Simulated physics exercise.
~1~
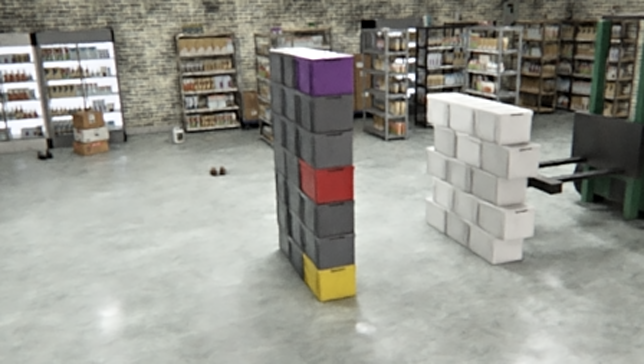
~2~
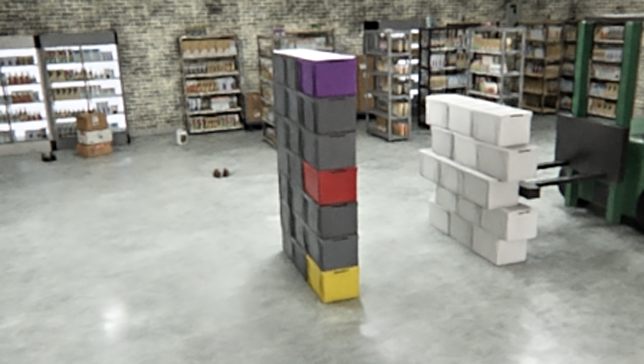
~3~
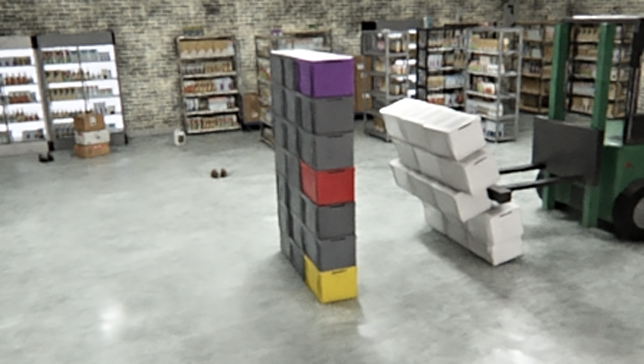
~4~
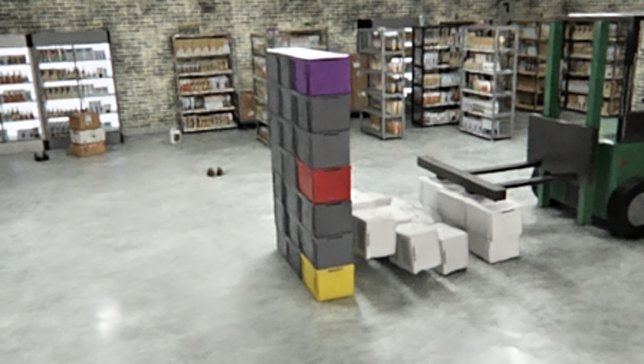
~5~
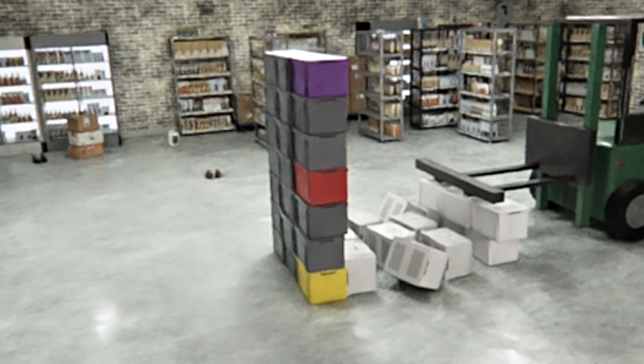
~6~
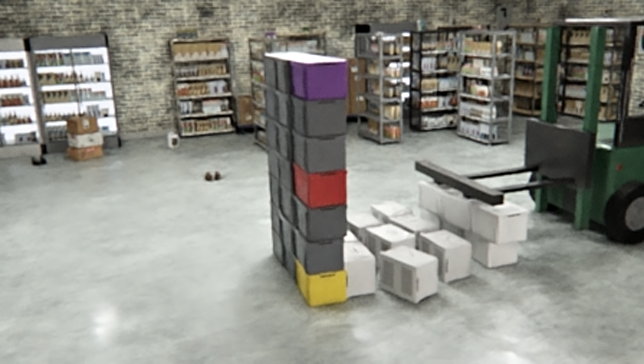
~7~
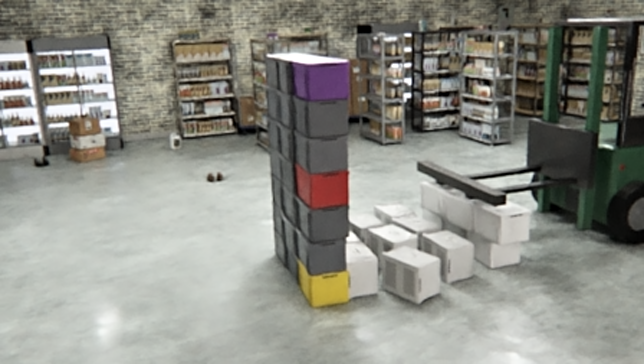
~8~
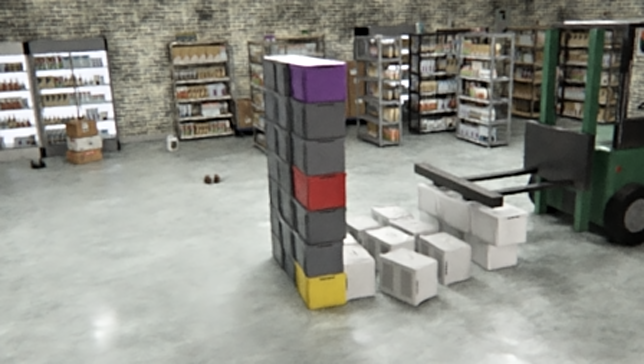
The clip opens on a slightly swaying view of a warehouse, where a tall stack of dark grey totes with one purple, one red and one yellow stands left of a lower wall of overlapping white totes. From the right, a green lift truck drives its steel beam leftward into the white wall. The upper rows slide and lean left, then topple into the gap between the walls. White totes tumble across the floor, some coming to rest against the base of the grey stack. The truck stops, and the grey stack stays standing, its purple and red totes still in place.
